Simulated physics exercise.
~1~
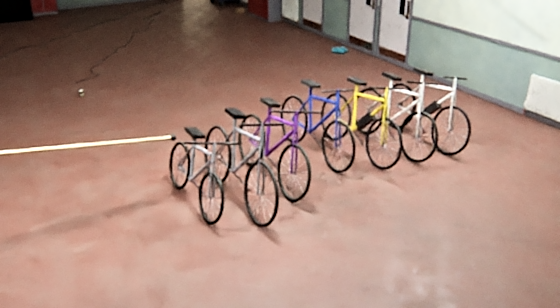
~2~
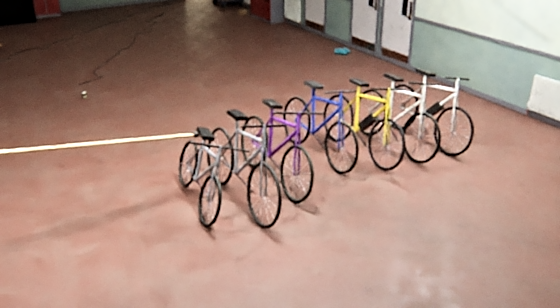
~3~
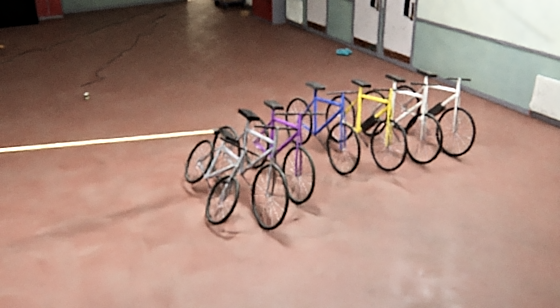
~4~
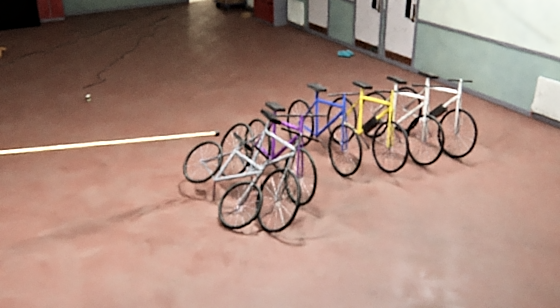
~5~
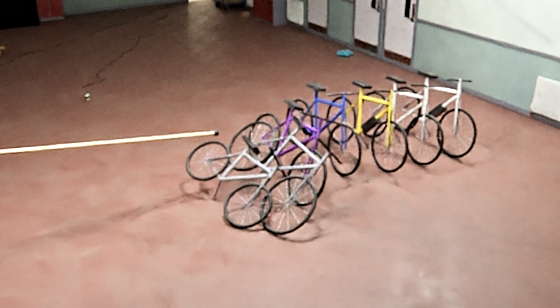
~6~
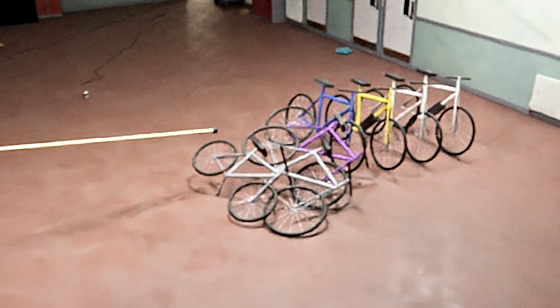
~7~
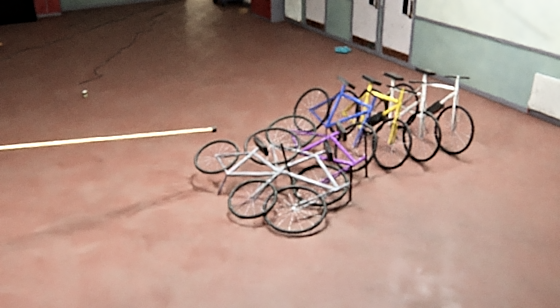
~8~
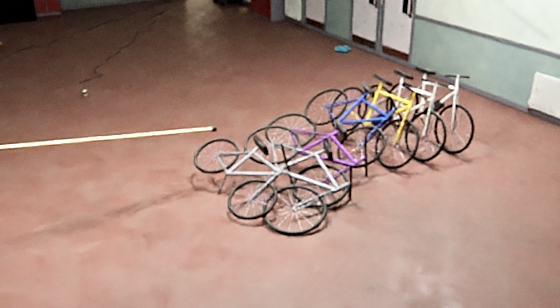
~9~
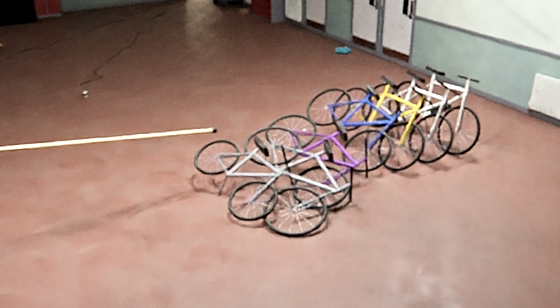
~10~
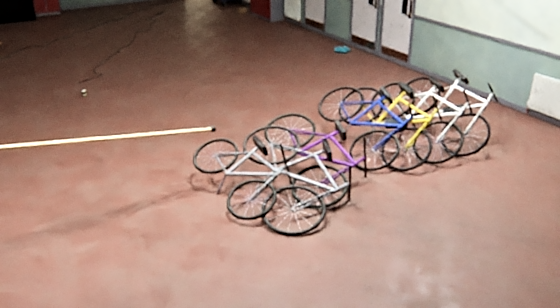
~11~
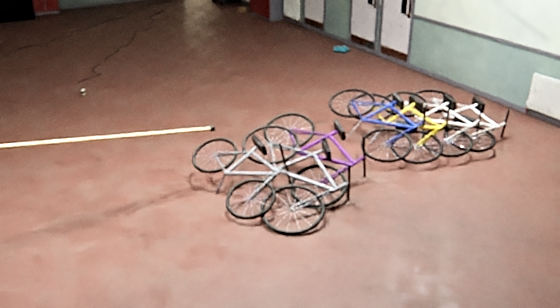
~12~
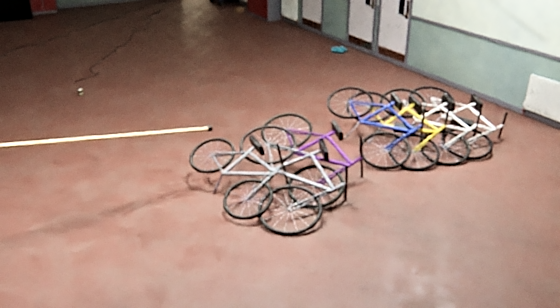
Row of parked bicycles toppling one after another from the near end, purple, blue, then yellow, until all lie fallen.
